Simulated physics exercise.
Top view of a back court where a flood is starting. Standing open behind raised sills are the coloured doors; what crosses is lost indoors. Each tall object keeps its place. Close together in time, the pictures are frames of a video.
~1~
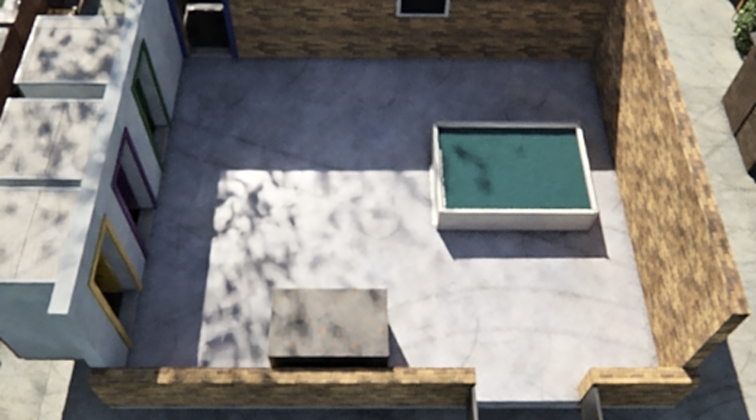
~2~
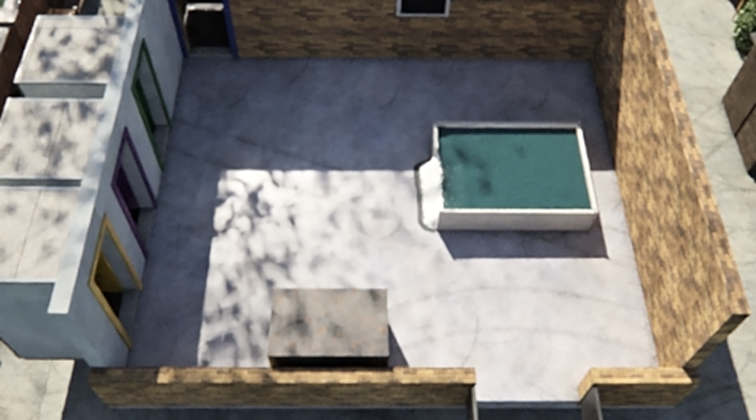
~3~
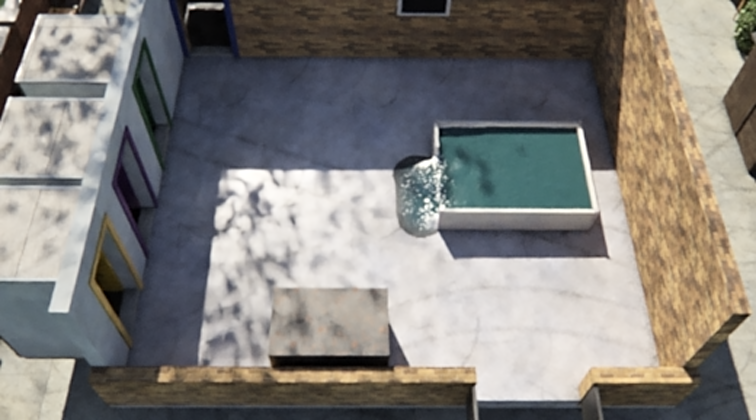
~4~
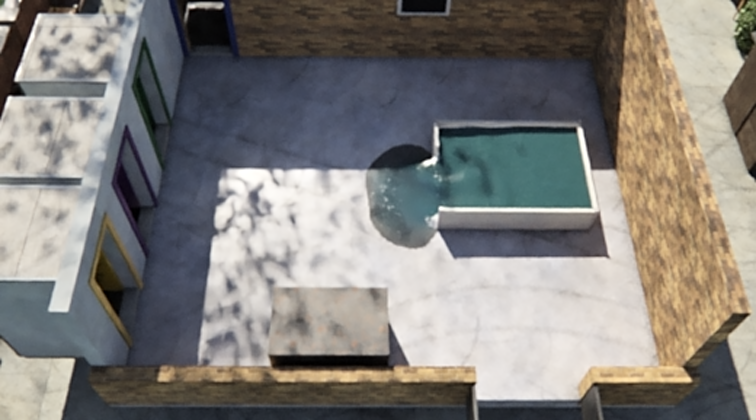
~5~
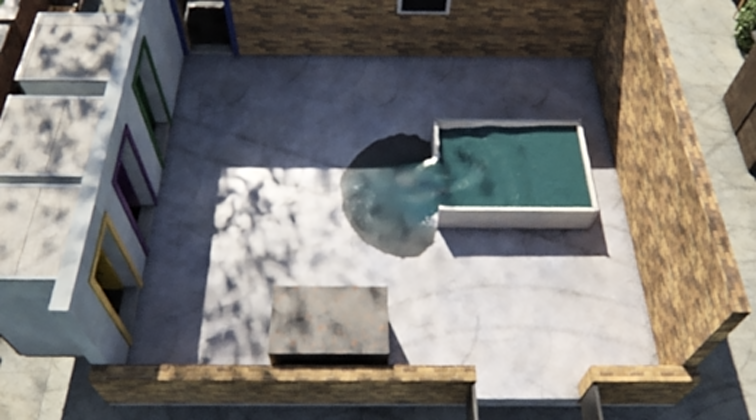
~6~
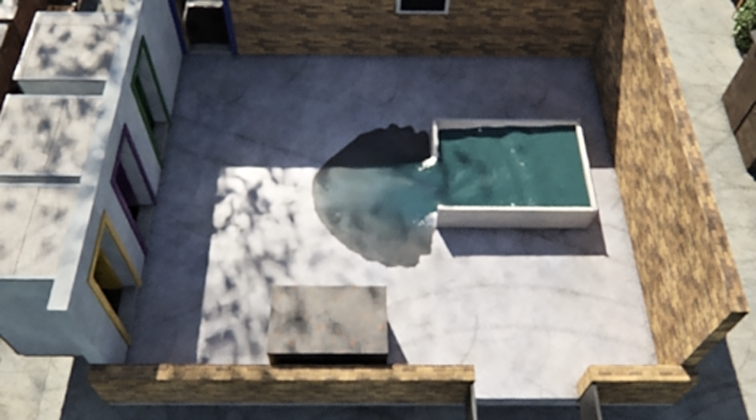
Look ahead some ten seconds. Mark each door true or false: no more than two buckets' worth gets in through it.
Blue door: False, green door: True, yellow door: False, purple door: False.
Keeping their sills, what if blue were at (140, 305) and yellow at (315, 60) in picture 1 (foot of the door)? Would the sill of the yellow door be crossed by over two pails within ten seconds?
As it turns out, the yellow one stays within bounds.
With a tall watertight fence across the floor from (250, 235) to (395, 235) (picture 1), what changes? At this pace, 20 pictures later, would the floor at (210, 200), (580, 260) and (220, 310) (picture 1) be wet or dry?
Taking the three spots in turn, they are inundated, unwetted and inundated.
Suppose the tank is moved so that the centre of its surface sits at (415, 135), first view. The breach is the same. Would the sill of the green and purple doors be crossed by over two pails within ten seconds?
Looking at both, the green door ends up above, and the purple door ends up above.
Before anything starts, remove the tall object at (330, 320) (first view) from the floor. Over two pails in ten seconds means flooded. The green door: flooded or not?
As for the green door, it remains within it.
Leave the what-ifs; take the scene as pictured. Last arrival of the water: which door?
It's the blue one.
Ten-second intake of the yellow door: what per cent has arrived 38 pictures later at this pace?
The figure is near 80 per cent.
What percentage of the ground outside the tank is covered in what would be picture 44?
I make it 50 per cent.
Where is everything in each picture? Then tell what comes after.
Still water in the open tank at (512, 168), in the first frame.
The front is at (426, 164), out from the gap at (438, 190), in the second frame.
The front is at (404, 164), out from the gap at (439, 191), in the third frame.
The front is at (372, 173), out from the gap at (439, 190), in the fourth frame.
Water pours out at (439, 190) and has run to (346, 180), in the fifth frame.
The front is at (319, 180), out from the gap at (438, 189), in the sixth frame.
A moment on, water covers 20 % of the floor; the blue door not reached, the green door not reached, the yellow door not reached, the purple door not reached.
Next, water covers 35 % of the floor; the blue door not reached, the green door not reached, the yellow door not reached, the purple door wet at the sill, nothing in.
Then, water covers 45 % of the floor; the blue door not reached, the green door wet at the sill, nothing in, the yellow door under two buckets in, the purple door over two buckets in.
Later, water covers 50 % of the floor; the blue door over two buckets in, the green door wet at the sill, nothing in, the yellow door over two buckets in, the purple door far over two buckets in.
In the end, water covers 65 % of the floor; the blue door over two buckets in, the green door wet at the sill, nothing in, the yellow door over two buckets in, the purple door far over two buckets in.
